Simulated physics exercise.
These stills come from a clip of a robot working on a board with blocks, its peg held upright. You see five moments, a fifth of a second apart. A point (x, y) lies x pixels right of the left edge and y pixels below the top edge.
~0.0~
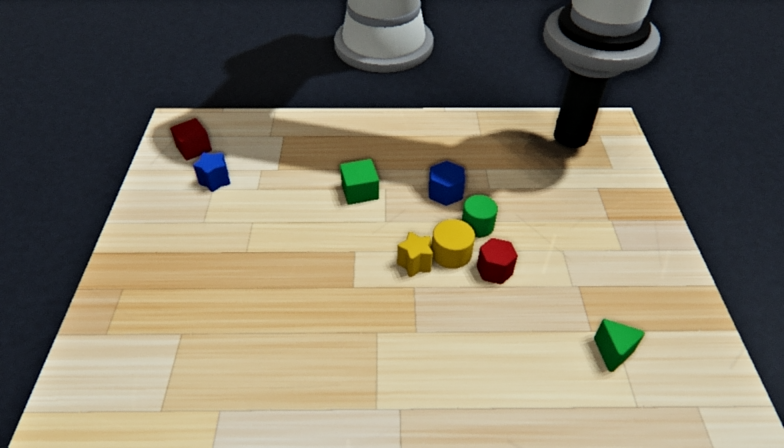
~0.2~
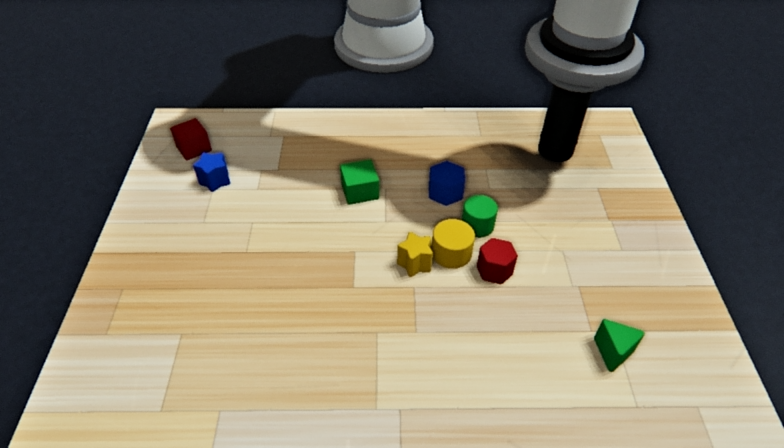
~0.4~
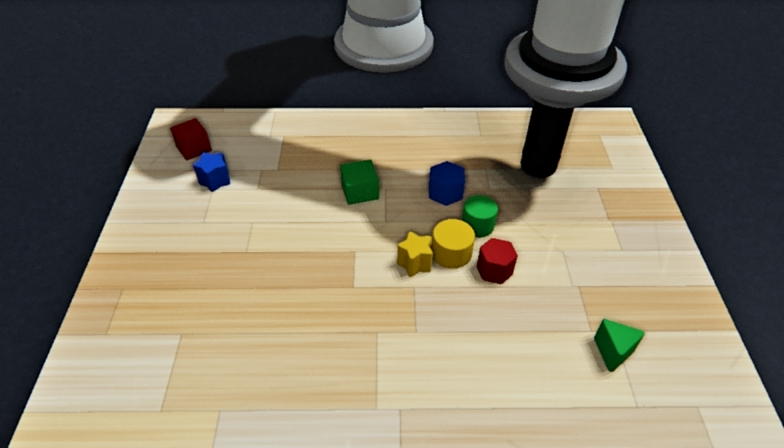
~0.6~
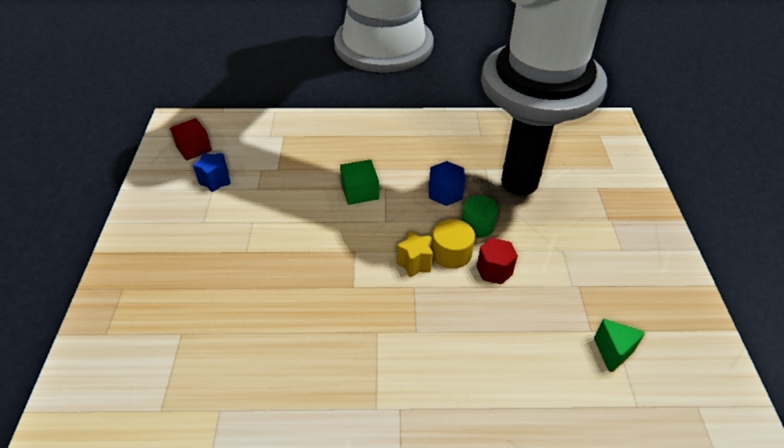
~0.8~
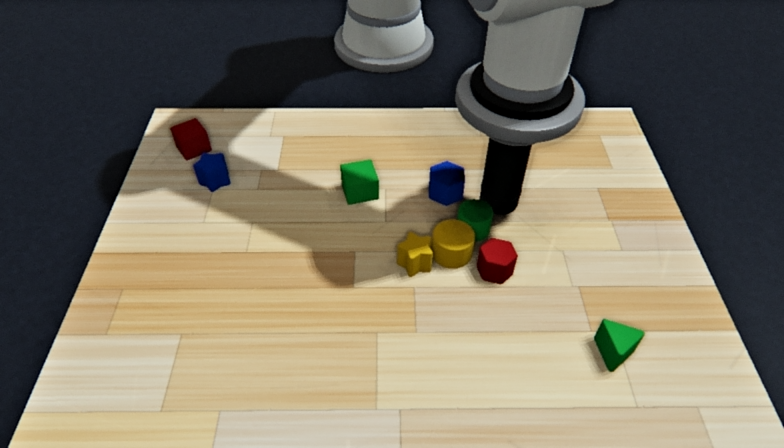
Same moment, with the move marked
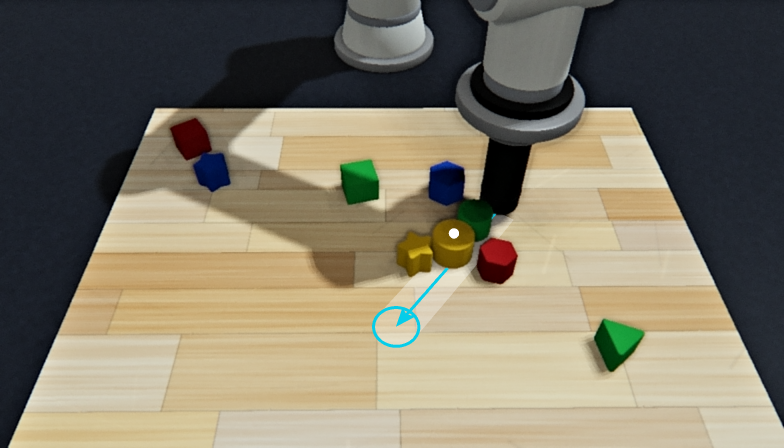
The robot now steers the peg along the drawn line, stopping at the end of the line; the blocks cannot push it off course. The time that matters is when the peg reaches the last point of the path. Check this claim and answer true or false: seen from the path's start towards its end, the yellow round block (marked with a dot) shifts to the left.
The statement is false.
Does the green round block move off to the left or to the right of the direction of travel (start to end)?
Sideways shift: Right.
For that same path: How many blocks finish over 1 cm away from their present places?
I predict three or more.
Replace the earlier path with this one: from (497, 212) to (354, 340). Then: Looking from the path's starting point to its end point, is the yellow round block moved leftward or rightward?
It goes left.
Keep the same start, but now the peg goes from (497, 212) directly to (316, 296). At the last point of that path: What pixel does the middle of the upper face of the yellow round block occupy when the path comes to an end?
I predict (432, 300).
The drawn path runs from (497, 212) directly to (396, 326); the dot is on the yellow round block.
The first path, step by step. One third of the way, peg at (468, 237); yellow star-shaped block at (383, 258), turned 25° clockwise; yellow round block at (417, 270); green round block at (443, 246).
Two thirds of the way, peg at (434, 275); yellow star-shaped block at (378, 261), turned 50° clockwise; yellow round block at (371, 310); green round block at (403, 286).
At the end, peg at (396, 318); yellow star-shaped block at (378, 261), turned 50° clockwise; yellow round block at (316, 343); green round block at (355, 321); red hexagonal block not moved.
